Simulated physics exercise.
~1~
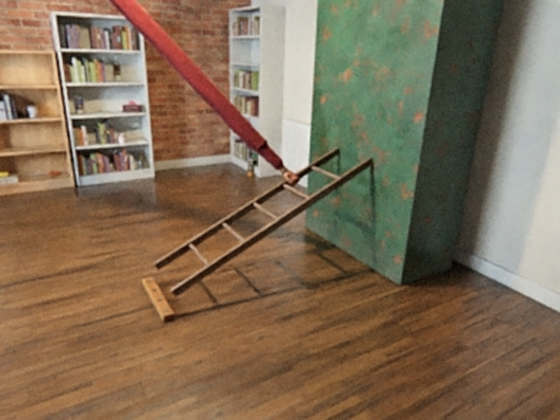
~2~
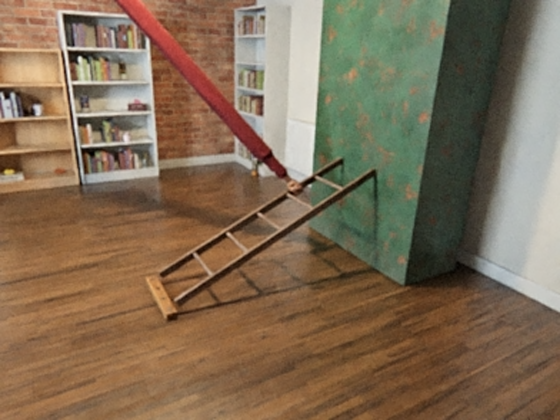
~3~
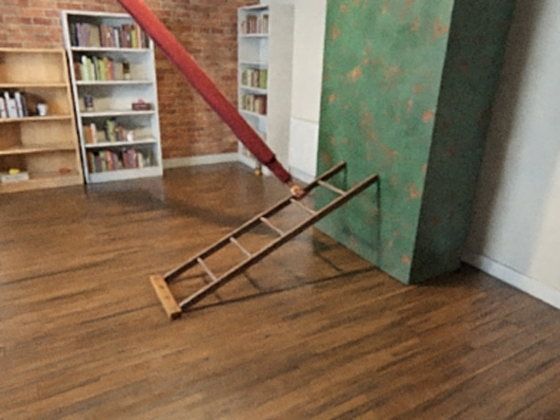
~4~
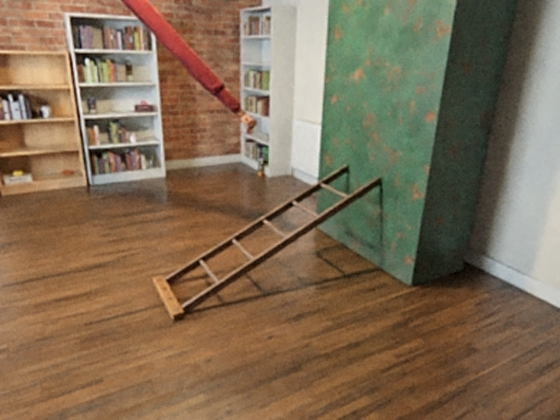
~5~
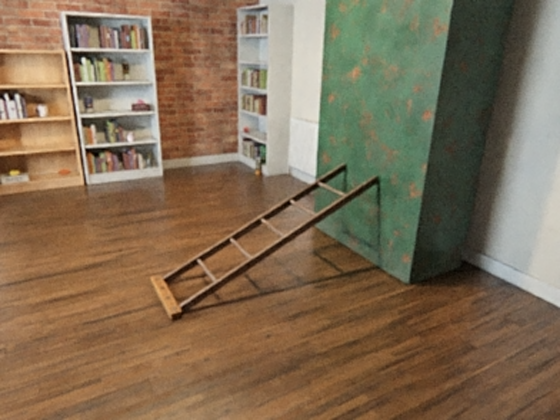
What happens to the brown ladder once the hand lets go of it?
It stays up, leaning at a low slant against the tall green unit with its foot at the wooden batten.
